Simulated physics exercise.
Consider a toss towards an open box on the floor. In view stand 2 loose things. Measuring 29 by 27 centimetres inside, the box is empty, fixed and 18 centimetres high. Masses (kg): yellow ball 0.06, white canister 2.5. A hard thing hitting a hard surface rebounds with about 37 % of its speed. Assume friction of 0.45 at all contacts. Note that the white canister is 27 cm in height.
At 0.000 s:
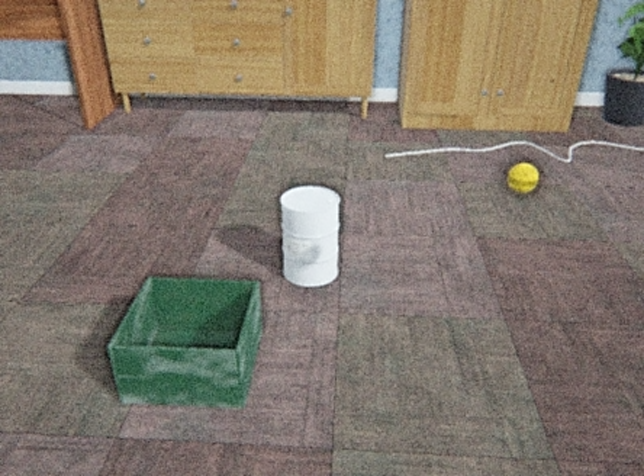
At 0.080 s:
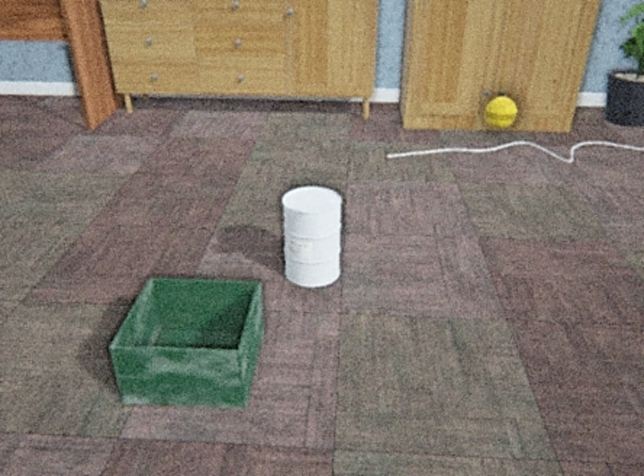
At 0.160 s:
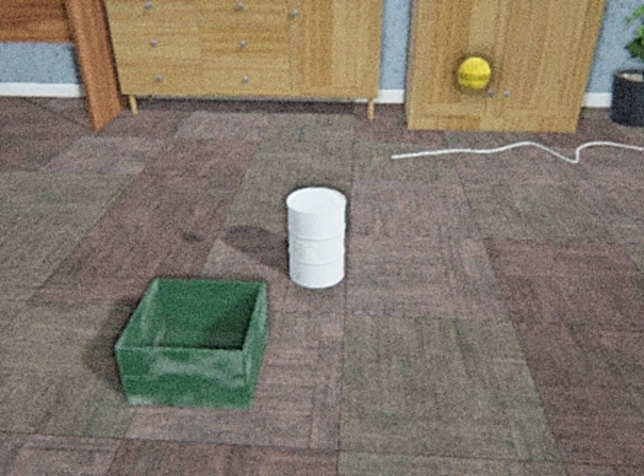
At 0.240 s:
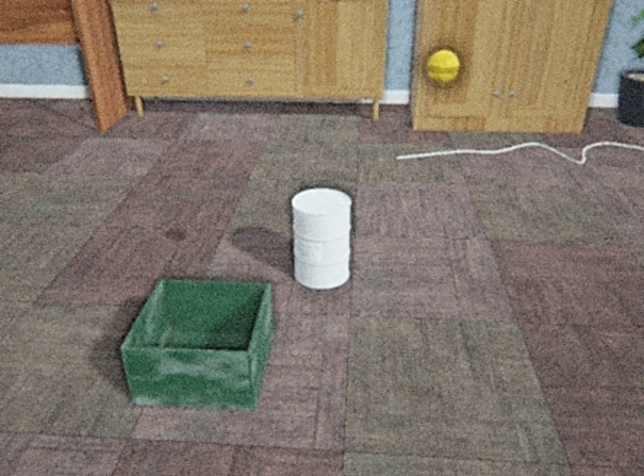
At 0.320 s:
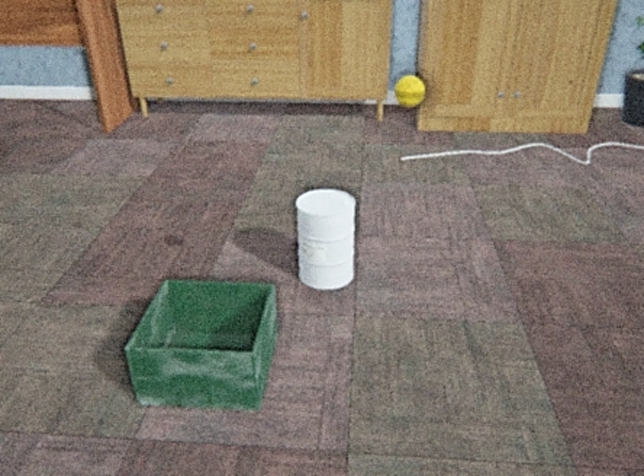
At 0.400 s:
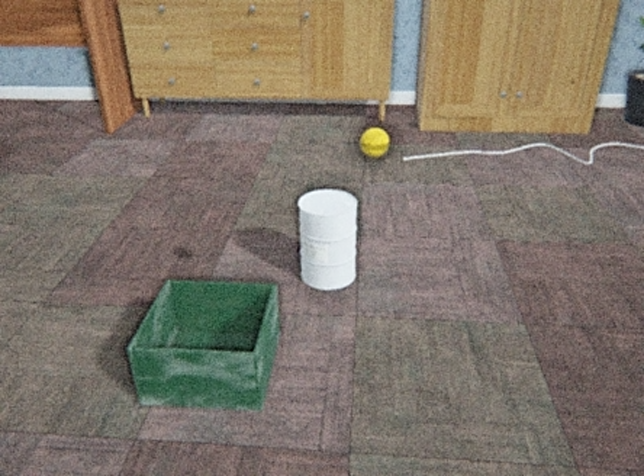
A green box and white canister stay put while a yellow ball arcs up leftward and drops.
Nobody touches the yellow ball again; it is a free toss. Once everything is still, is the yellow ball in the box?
I'd say it is not contained.
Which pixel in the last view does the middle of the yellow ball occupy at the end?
Close to (320, 336).
After 0.50 s, 33 cm to go; yellow ball near (334, 232).
After 0.60 s, ball outside, 24 cm from the box's middle; yellow ball near (302, 334).
After 0.70 s, ball outside, 21 cm from the box's middle; yellow ball near (288, 324).
After 1.00 s, ball outside, 26 cm from the box's middle; yellow ball near (308, 339).
At rest (2.3 s), ball outside, 30 cm from the box's middle; white canister in place, give or take 10 cm. Seen from the same camera at the end, yellow ball near (320, 337).
